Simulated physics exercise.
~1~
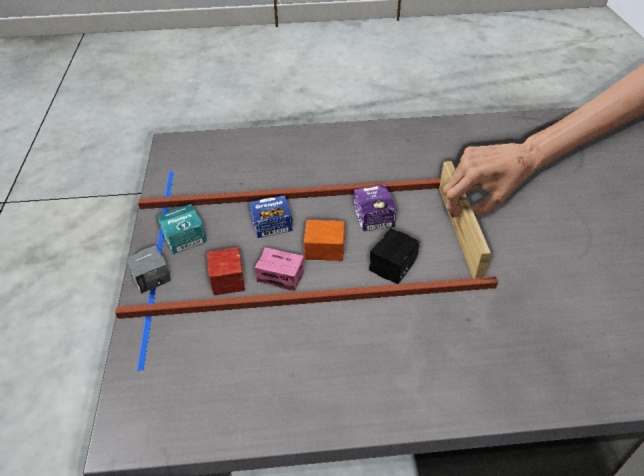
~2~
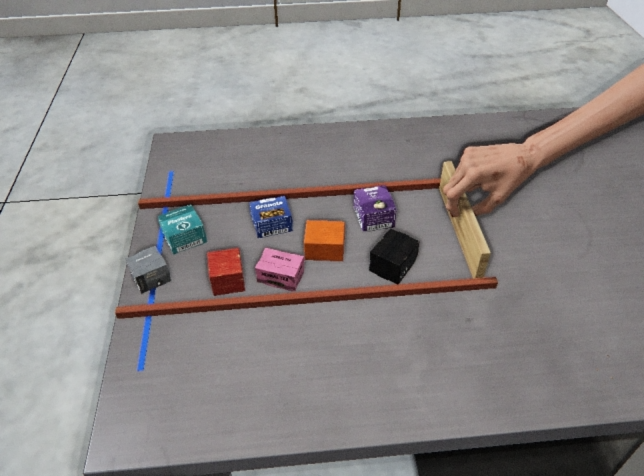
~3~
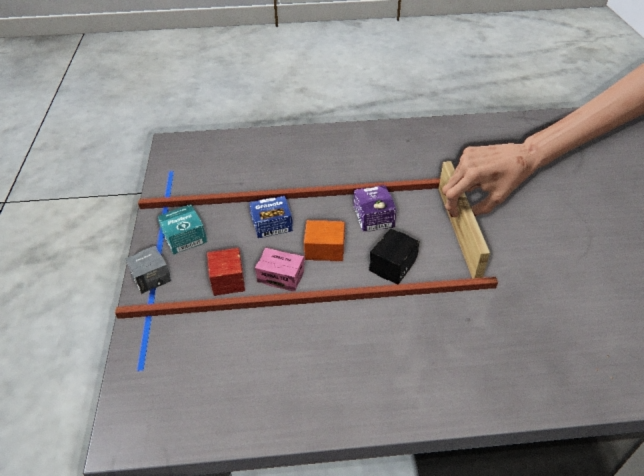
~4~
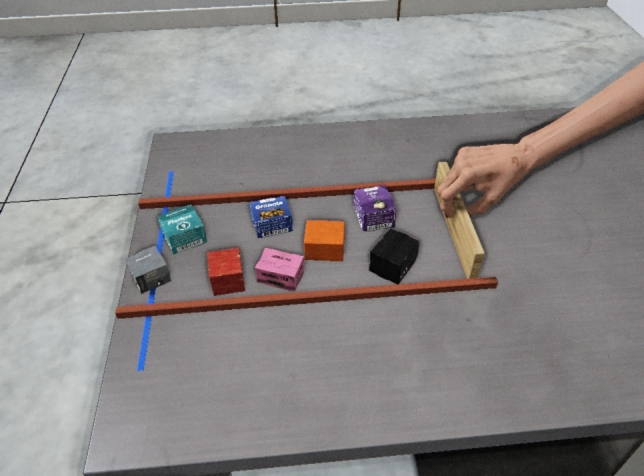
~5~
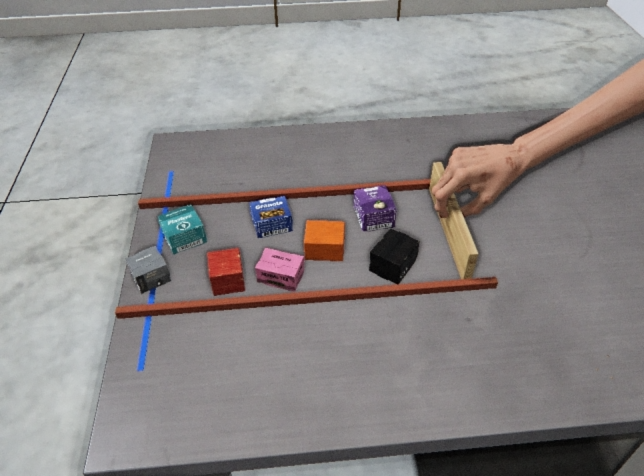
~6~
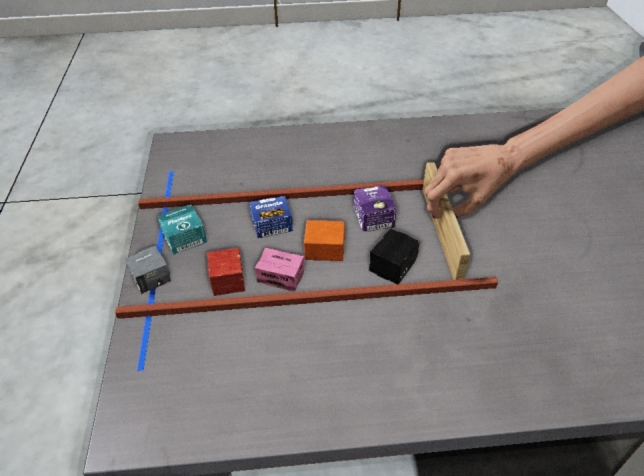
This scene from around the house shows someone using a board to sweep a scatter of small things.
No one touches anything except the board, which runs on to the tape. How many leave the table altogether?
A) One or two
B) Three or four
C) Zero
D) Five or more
Option D: Five or more.
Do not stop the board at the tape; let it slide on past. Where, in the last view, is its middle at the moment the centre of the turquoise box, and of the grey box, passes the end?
The turquoise box gives roughly (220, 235), the grey box roughly (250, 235).
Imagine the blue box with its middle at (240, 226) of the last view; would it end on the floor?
It goes down.
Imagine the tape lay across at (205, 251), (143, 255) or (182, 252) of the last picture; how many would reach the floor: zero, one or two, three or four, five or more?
In that order: Either three or four; more than four; three to four.
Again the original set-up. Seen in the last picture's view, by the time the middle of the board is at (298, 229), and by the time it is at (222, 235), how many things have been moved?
Moved so far: 6, later 8.
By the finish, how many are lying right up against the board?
The count is 3.
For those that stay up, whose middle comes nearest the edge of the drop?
The orange block is the one.
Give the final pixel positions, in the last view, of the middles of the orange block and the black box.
I'd put one at around (131, 254) and the other at around (131, 285).
Soon after, none off yet; grey box at rest near (149, 270); turquoise box at rest near (183, 229); red block at rest near (226, 272).
In the end, the number that fall off is five or more; gone, pink box, blue box, red block, turquoise box and grey box.
